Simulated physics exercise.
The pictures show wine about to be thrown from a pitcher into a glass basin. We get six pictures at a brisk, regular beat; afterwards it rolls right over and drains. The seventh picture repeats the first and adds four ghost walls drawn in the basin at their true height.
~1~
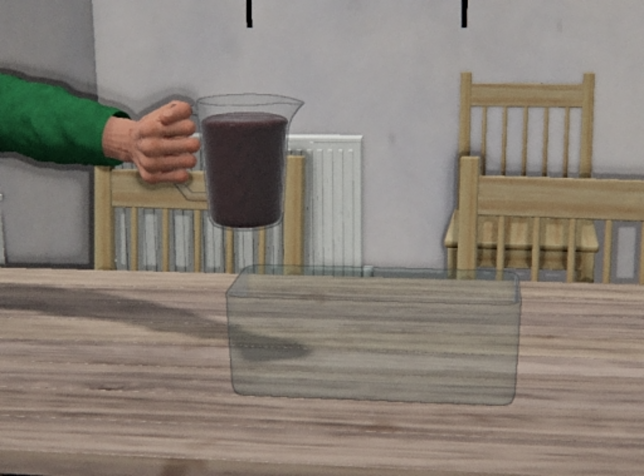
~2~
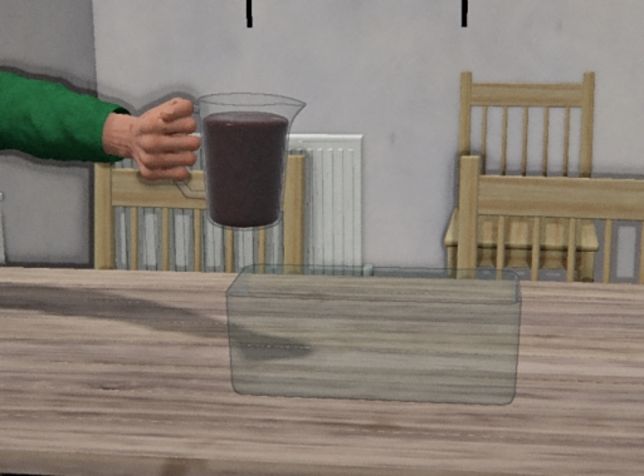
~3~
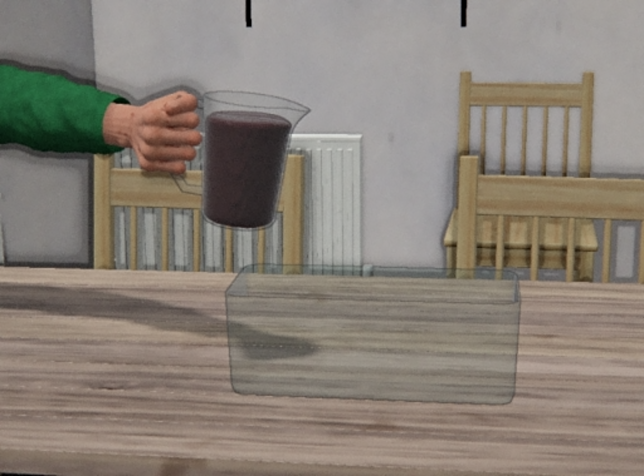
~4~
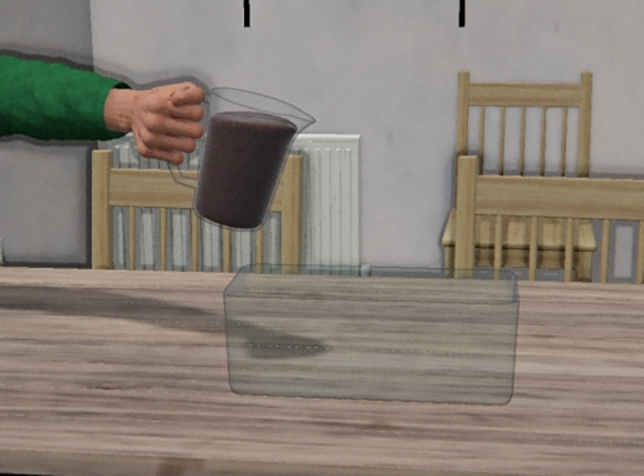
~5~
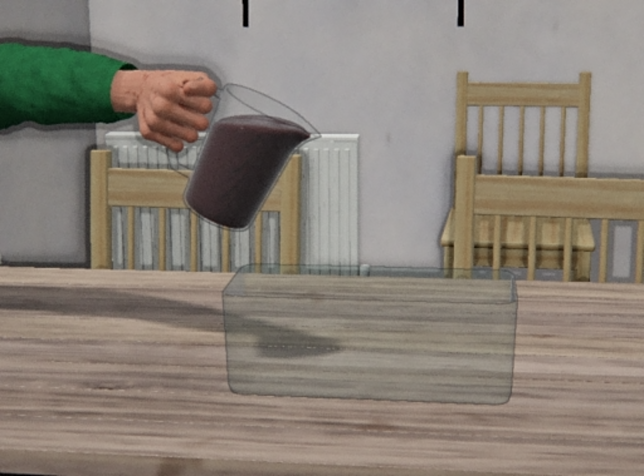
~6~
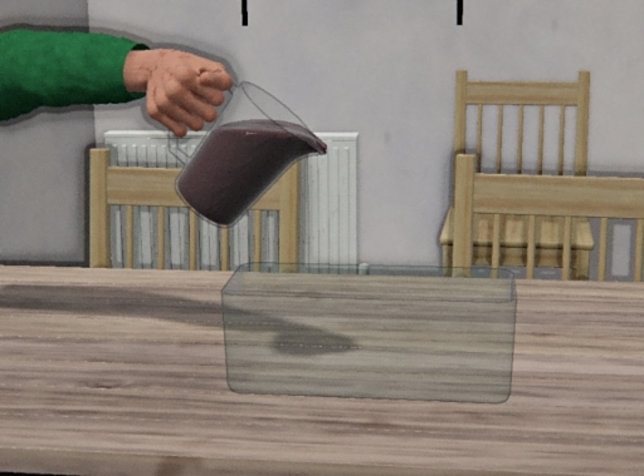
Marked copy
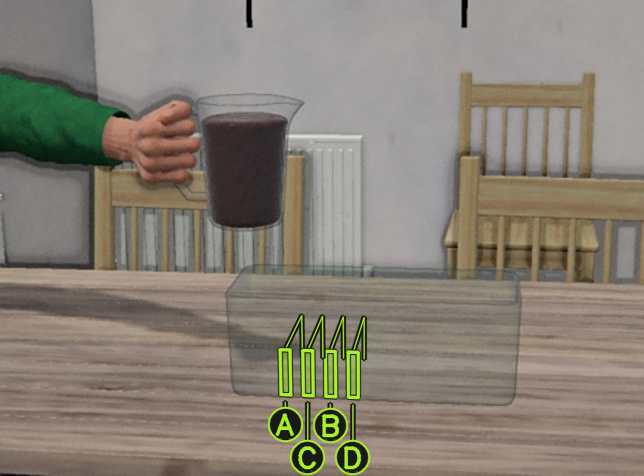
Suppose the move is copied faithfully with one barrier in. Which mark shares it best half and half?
D works best here.
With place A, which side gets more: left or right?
The right side.
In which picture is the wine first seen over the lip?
In picture 6.
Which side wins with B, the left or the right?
The right one.
On the marked copy, A at (285, 402); B at (330, 403); C at (307, 402); D at (352, 404).
If A is chosen, about 4 % ends left of the wall and 94 % right of it.
If B is chosen, about 15 % ends left of the wall and 84 % right of it.
If C is chosen, about 4 % ends left of the wall and 95 % right of it.
If D is chosen, about 52 % ends left of the wall and 46 % right of it.
